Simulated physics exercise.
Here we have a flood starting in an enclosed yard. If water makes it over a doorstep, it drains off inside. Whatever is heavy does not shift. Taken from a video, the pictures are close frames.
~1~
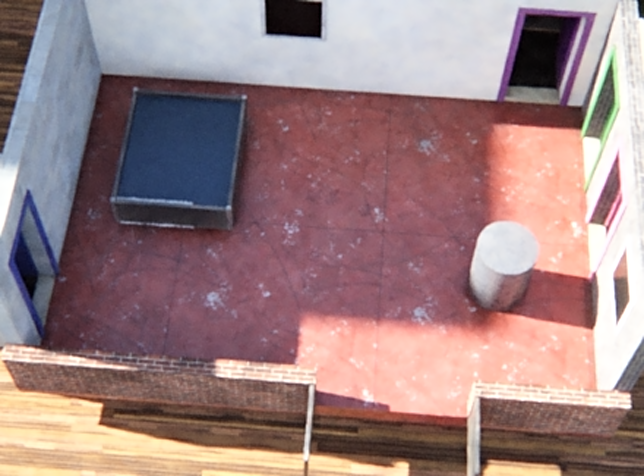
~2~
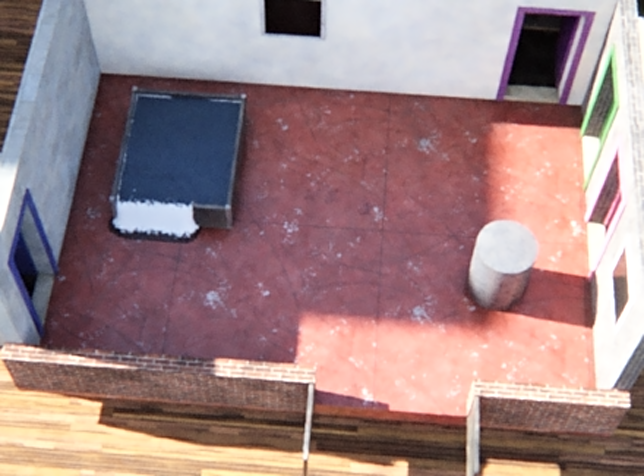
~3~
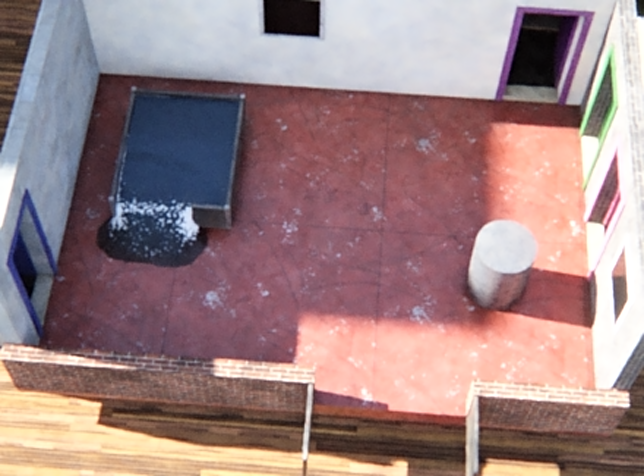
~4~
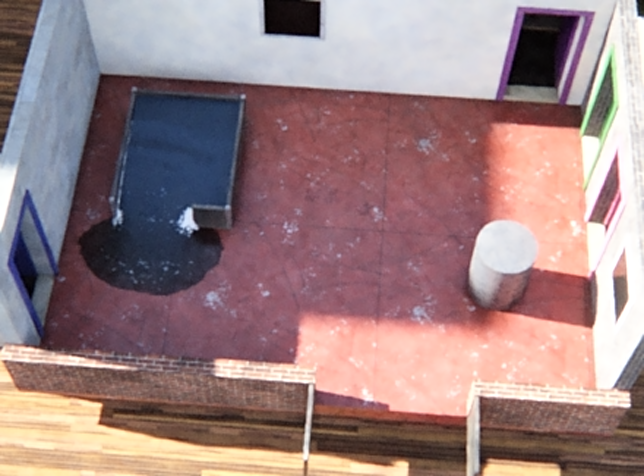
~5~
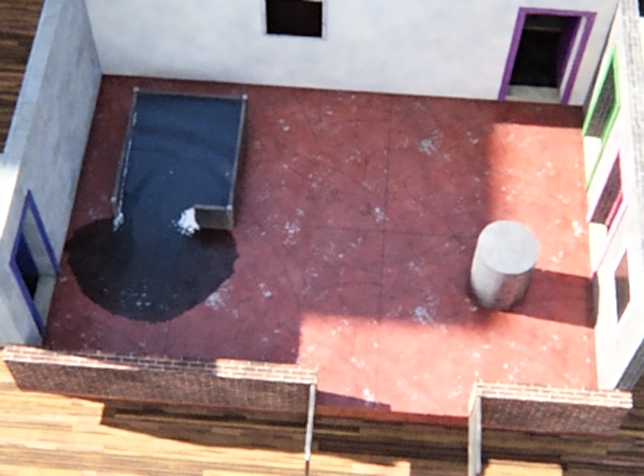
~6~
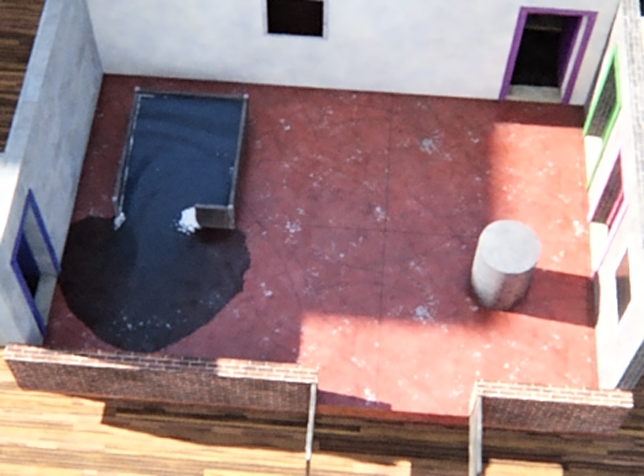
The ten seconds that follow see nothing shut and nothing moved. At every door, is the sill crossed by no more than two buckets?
The blue door: No, more than that crosses. The purple door: Yes, it stays at two or less. The pink door: Yes, it stays at two or less. The green door: Yes, it stays at two or less.
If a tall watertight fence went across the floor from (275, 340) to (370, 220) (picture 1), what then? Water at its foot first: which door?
I'd pick the one in blue.
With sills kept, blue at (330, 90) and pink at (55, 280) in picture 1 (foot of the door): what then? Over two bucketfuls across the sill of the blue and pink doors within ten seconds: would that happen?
I'd say blue falls short, while pink overflows.
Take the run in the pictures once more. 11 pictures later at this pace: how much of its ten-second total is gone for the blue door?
Roughly 10 per cent.
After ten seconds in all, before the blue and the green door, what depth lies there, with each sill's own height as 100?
About 130 and 40 per cent.
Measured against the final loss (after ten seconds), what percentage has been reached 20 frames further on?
My reading is near 35 per cent.
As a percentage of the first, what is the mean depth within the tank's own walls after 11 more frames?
About 52 per cent.
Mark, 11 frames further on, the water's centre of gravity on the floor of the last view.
I'd put my finger on (162, 239).
A moment on, water covers 15 % of the floor; the blue door wet at the sill, nothing in, the purple door not reached, the pink door not reached, the green door not reached.
Next, water covers 20 % of the floor; the blue door over two buckets in, the purple door not reached, the pink door not reached, the green door not reached.
Then, water covers 30 % of the floor; the blue door far over two buckets in, the purple door not reached, the pink door not reached, the green door not reached.
Later, water covers 55 % of the floor; the blue door far over two buckets in, the purple door not reached, the pink door not reached, the green door not reached.
In the end, water covers 85 % of the floor; the blue door far over two buckets in, the purple door wet at the sill, nothing in, the pink door wet at the sill, nothing in, the green door wet at the sill, nothing in.
